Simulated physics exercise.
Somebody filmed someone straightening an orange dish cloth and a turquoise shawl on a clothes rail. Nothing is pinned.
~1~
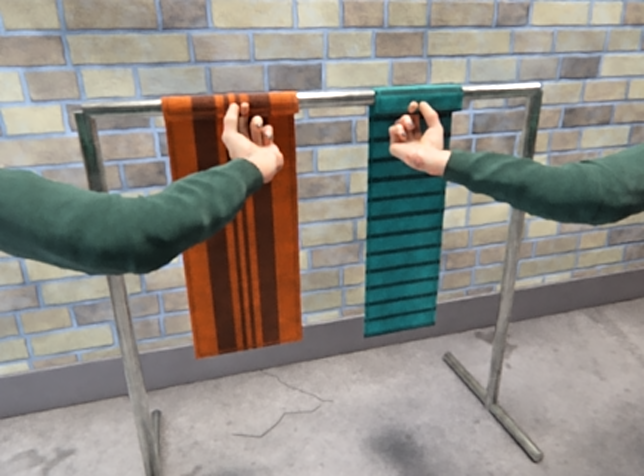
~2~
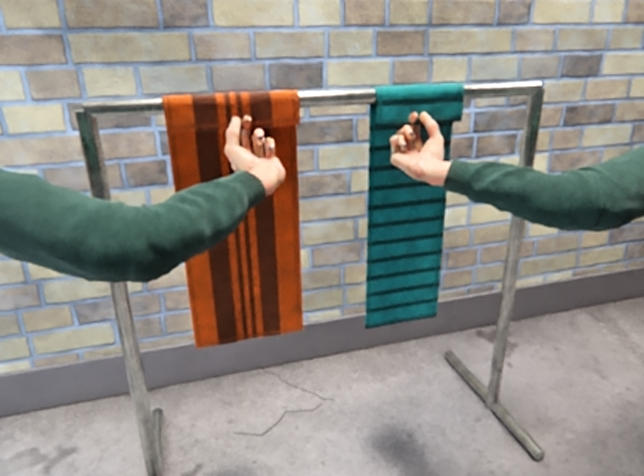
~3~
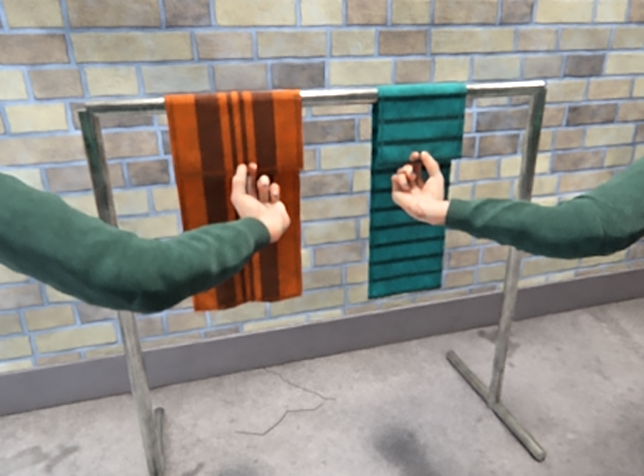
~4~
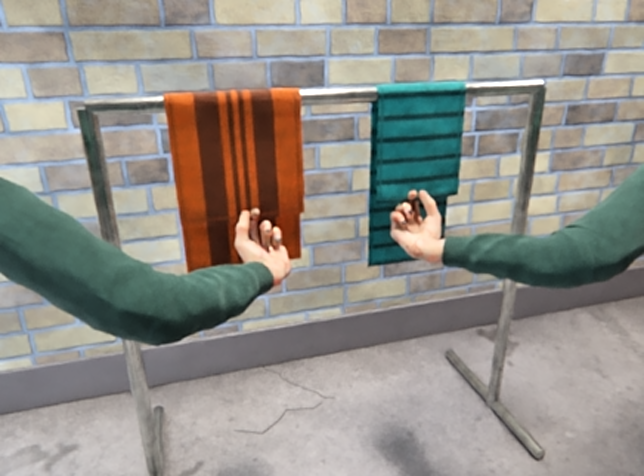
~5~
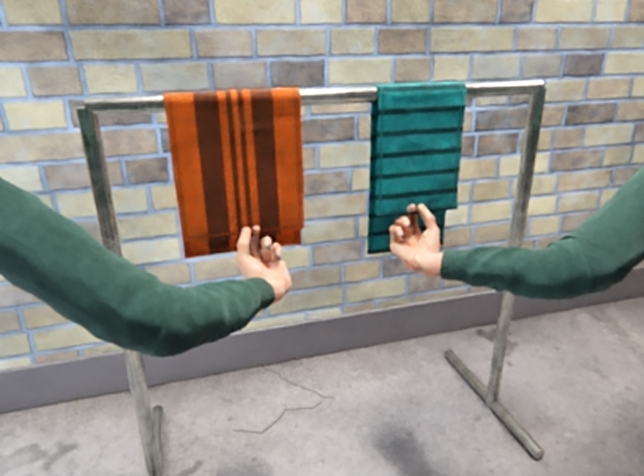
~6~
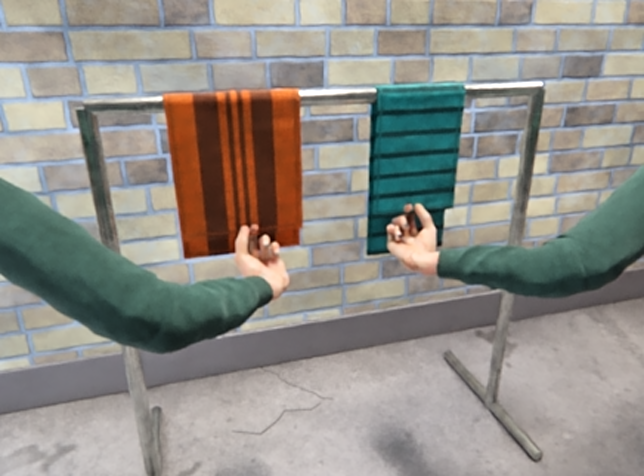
At first, an orange striped cloth and a turquoise striped cloth hang mostly behind a metal rail, with a hand at each one's short front end. Both hands draw the front ends down while the back ends rise, then stay nearly still, with the turquoise back still showing below its front.
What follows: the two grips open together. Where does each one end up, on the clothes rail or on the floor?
As it turns out, the orange dish cloth keeps its place, the turquoise shawl stays on.
Then, 0.84 s on from there, dish cloth as it was left; shawl as it was left.
In the end, dish cloth as it was left; shawl as it was left. The orange dish cloth stays on and the turquoise shawl hangs there.
